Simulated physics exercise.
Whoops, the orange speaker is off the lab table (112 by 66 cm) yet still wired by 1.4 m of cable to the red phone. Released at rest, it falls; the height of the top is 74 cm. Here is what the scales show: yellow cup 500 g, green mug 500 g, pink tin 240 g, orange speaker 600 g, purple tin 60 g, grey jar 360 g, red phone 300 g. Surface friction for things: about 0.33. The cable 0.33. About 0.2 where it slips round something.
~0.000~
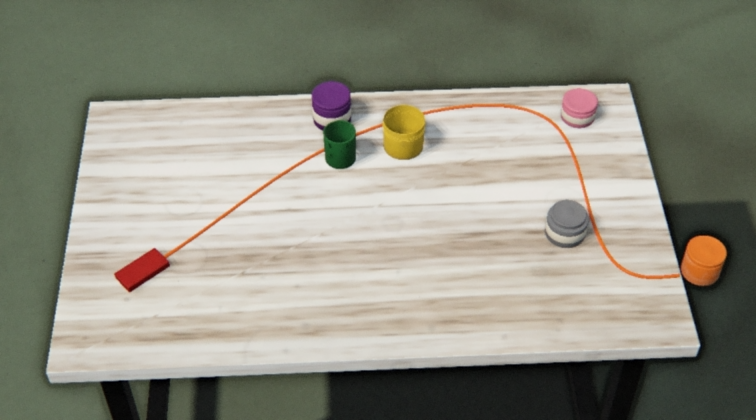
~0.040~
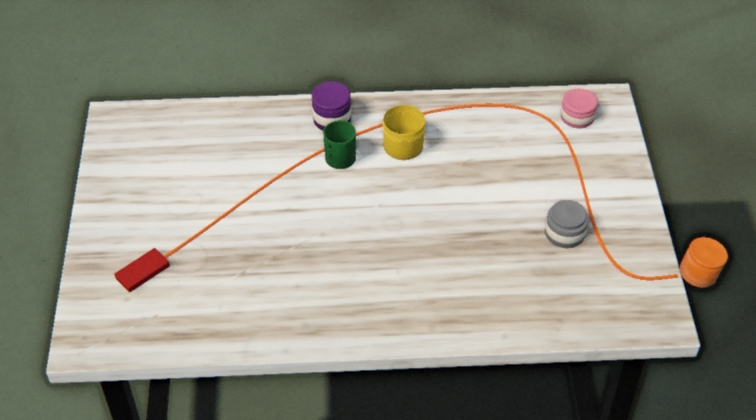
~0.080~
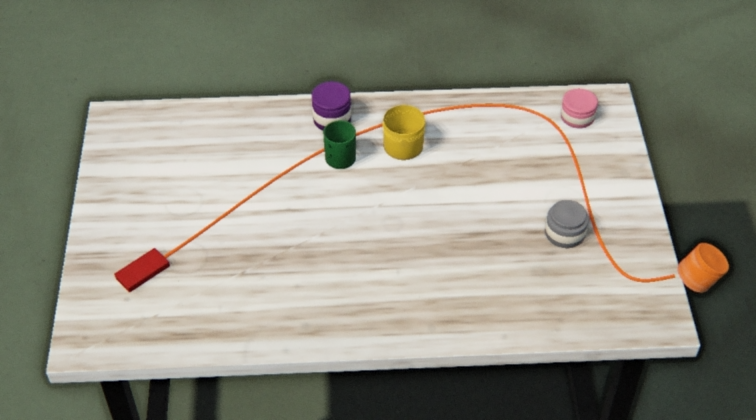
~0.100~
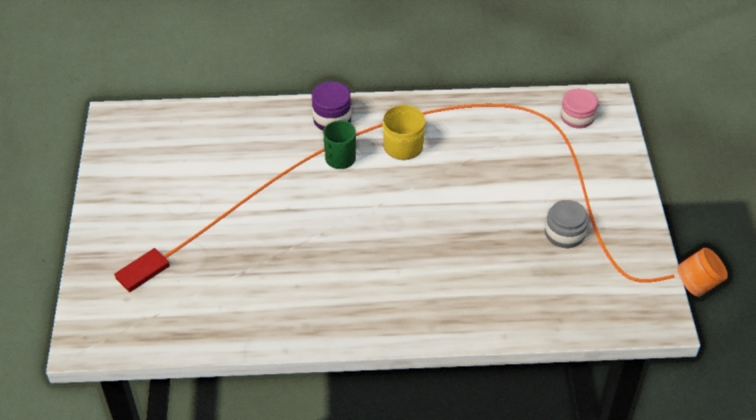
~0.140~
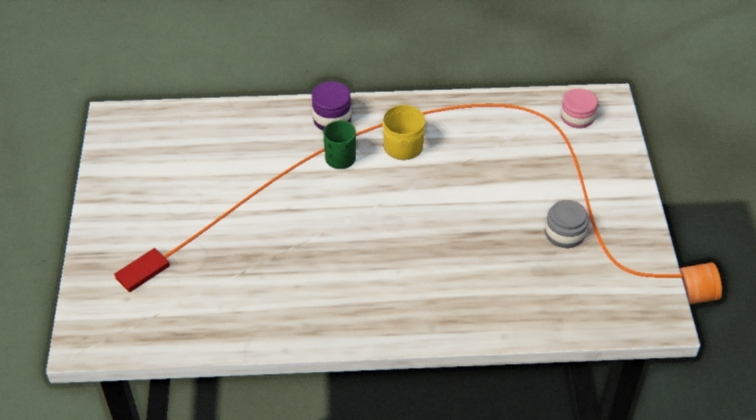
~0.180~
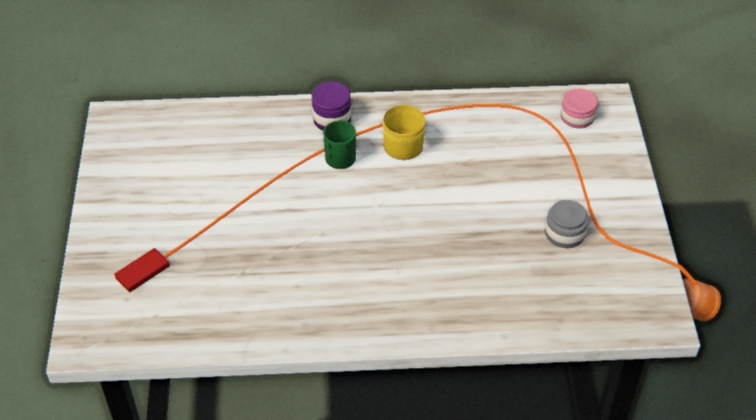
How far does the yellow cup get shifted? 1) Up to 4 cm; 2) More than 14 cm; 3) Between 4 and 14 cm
Between 4 and 14 cm (3).
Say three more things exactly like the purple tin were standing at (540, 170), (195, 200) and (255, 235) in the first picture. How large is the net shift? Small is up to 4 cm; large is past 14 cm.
Big, slight, then slight.
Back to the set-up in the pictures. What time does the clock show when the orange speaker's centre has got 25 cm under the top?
The clock reads 0.28 s at that moment.
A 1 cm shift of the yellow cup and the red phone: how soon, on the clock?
Yellow cup: 0.34 s; red phone: 0.32 s.
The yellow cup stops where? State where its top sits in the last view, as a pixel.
Roughly (406, 157).
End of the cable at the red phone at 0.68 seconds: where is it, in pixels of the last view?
(337, 143) or thereabouts.
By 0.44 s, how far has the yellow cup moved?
Yellow cup: 6 cm.
At 0.4 s, the cable's tail end at (230, 214); yellow cup 7 cm off its start, red phone 15 cm off its start, orange speaker over the edge.
At 0.7 s, the cable's tail end at (337, 143); yellow cup 10 cm off its start, red phone 42 cm off its start, orange speaker over the edge.
At 0.9 s, the cable's tail end at (356, 130); yellow cup 10 cm off its start at (406, 157), red phone 48 cm off its start at (335, 134), orange speaker over the edge.
At 1.2 s, the cable's tail end at (356, 130); yellow cup 10 cm off its start, red phone 48 cm off its start, orange speaker over the edge.
At 2.4 s, the cable's tail end at (356, 130); yellow cup 10 cm off its start at (406, 157), red phone 48 cm off its start at (335, 134), orange speaker over the edge, green mug 3 cm off its start at (351, 139).
